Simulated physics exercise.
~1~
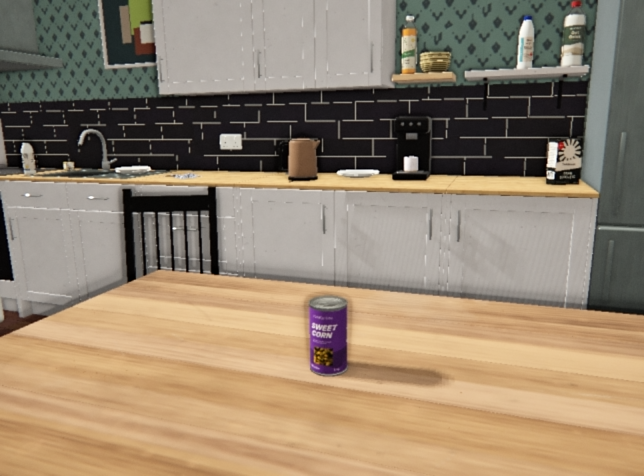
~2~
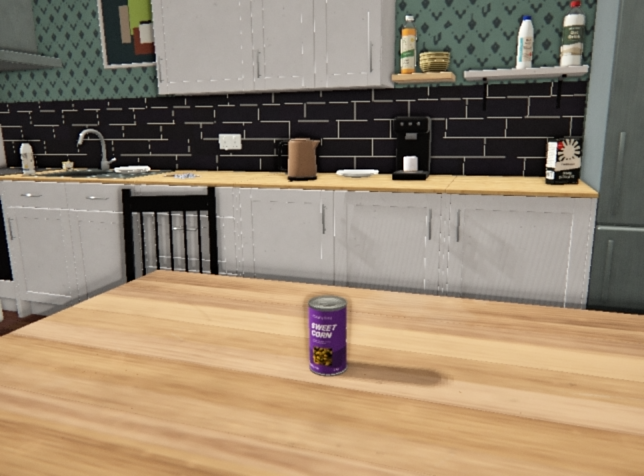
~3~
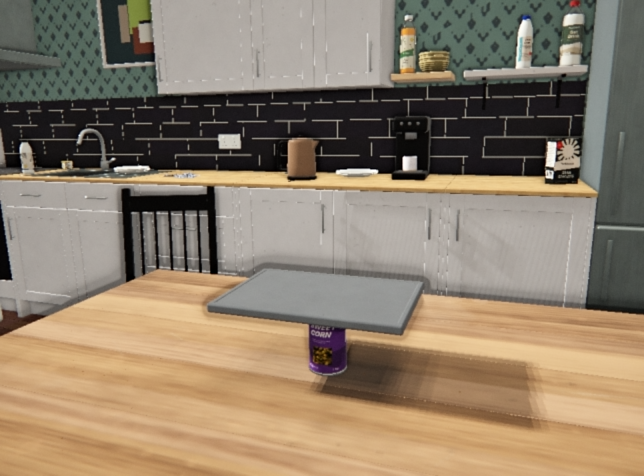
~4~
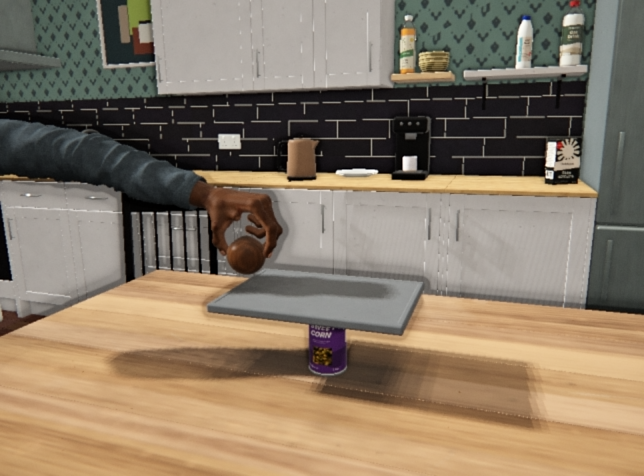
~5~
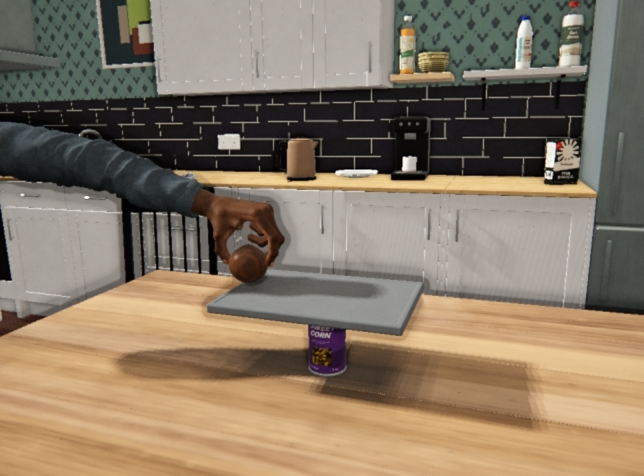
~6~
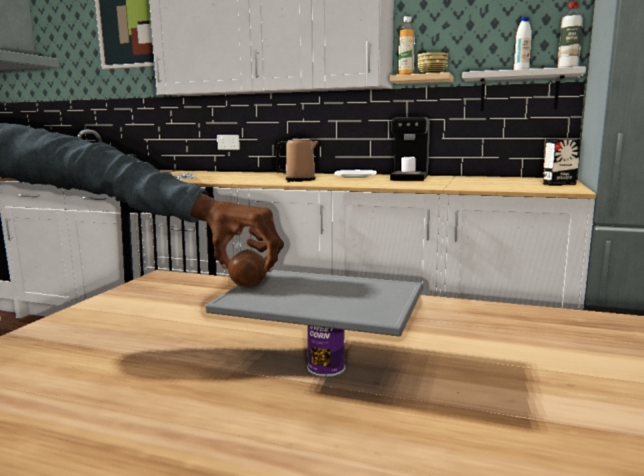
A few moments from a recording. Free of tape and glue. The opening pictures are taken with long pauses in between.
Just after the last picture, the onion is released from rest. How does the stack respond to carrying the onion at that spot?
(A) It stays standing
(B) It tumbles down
It tumbles down (B).
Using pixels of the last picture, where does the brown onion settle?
End position in the final view: Approximately (235, 340).
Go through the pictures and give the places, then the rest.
The last thing is not in view yet, in the first frame.
The last thing is not in view yet, in the second frame.
The last thing is not in view yet; grey lid (322, 296), in the third frame.
Coming down; brown onion (247, 255); grey lid (322, 296), in the fourth frame.
Coming down; brown onion (249, 264); grey lid (321, 297), in the fifth frame.
Set down, still held; brown onion (248, 269); grey lid (320, 297), in the sixth frame.
Then, 0.30 s later than the last frame, brown onion now fallen; grey lid tilted by 24°.
Then, 0.40 s later than the last frame, grey lid tilted by 51°.
Then, 0.50 s later than the last frame, grey lid tilted by 65°.
Then, 1.20 s later than the last frame, grey lid tilted by 51°.
When it is over, fallen, brown onion; lying over in the stack, grey lid; purple tin as before. End places, in pixels of the last picture, brown onion near (235, 340). The stack comes apart.
